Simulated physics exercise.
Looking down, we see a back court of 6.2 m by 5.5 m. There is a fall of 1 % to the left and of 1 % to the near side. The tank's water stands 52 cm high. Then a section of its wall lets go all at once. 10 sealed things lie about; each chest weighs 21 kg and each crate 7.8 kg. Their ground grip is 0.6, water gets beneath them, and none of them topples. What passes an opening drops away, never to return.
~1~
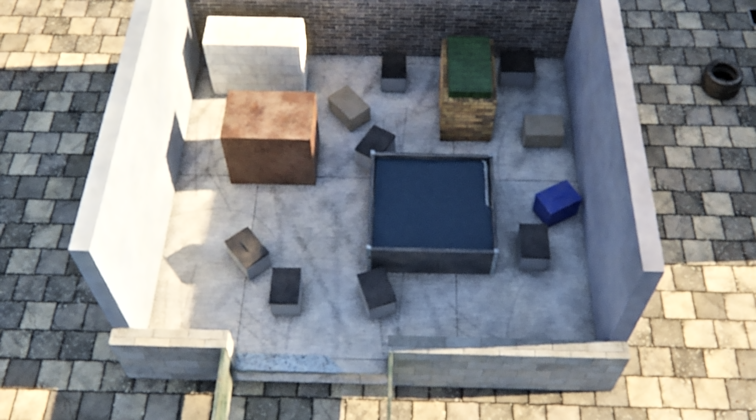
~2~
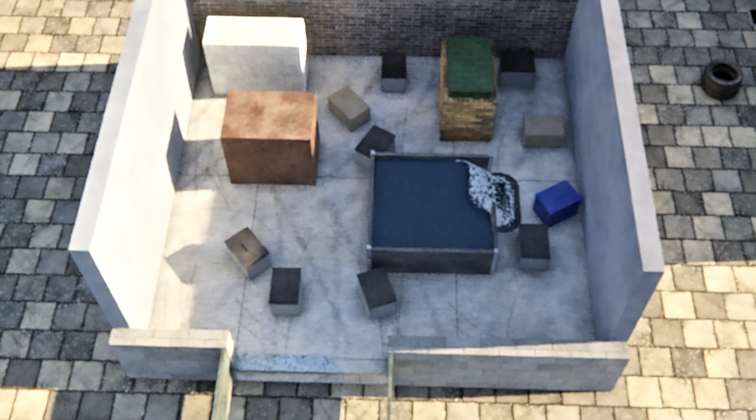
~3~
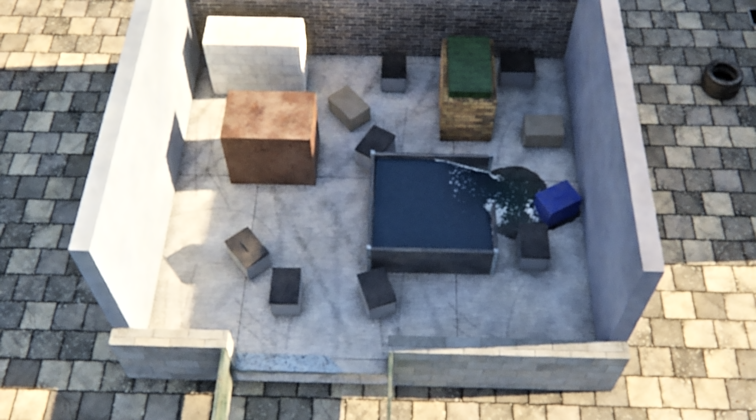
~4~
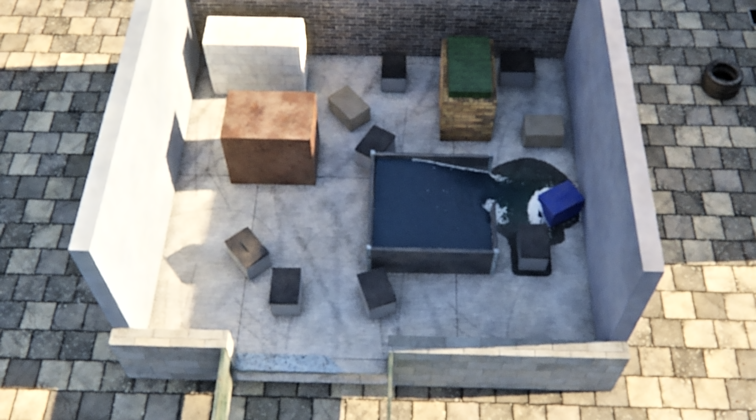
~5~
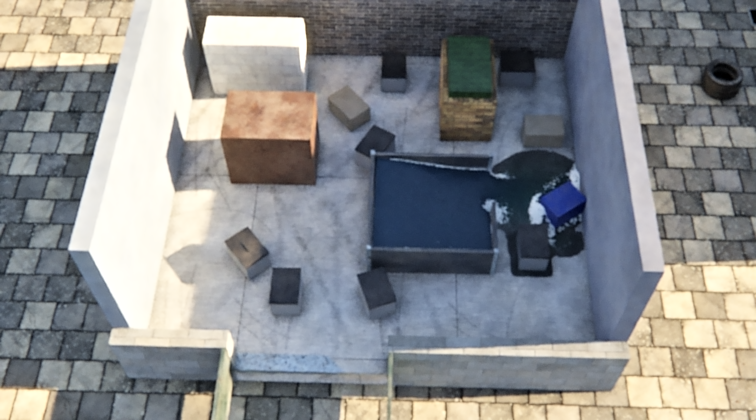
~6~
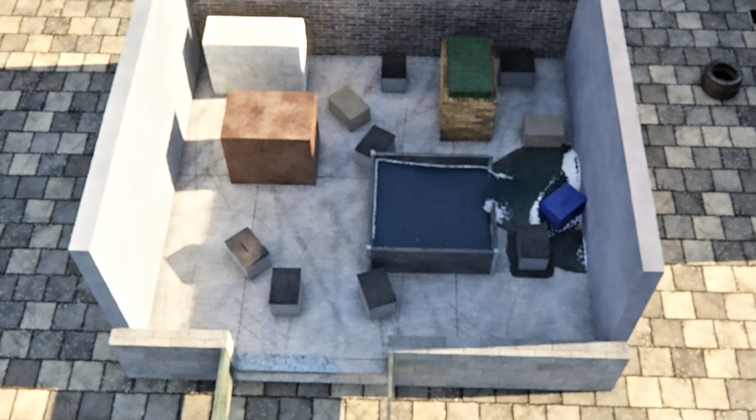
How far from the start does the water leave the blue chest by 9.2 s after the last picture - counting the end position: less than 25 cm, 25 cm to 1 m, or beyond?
It'll be greatly displaced.
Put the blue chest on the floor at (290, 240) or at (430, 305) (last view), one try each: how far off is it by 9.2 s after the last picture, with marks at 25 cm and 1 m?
From the first spot it does not really budge, and from the second it does not really budge.
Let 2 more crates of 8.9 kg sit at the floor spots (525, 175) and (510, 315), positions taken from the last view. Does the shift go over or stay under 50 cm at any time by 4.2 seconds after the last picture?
In turn: Over, more.
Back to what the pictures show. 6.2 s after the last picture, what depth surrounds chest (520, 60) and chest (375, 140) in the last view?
Some 6 cm at the first, some 4 cm at the second.
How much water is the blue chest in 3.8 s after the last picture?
About 5 cm.
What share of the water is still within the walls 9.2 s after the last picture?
94 % or so.
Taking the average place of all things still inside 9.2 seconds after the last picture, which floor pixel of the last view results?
That lands at roughly (402, 212).
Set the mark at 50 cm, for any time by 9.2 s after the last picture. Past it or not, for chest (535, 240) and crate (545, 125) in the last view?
In sequence - stayed below the line; crossed the line.
Then, 1.2 s after the last picture the blue chest is near (563, 285), 1.5 m from its start, aground; 0 of 10 are out; 0 afloat.
Then, 3.8 s after the last picture the blue chest is near (472, 302), 2.2 m from its start, aground; 0 of 10 are out; 1 afloat.
Then, 6.2 s after the last picture the blue chest is near (469, 298), 2.2 m from its start, aground; 0 of 10 are out; 1 afloat.
Then, 9.2 s after the last picture the blue chest is near (468, 297), 2.2 m from its start, aground; 0 of 10 are out; 1 afloat.
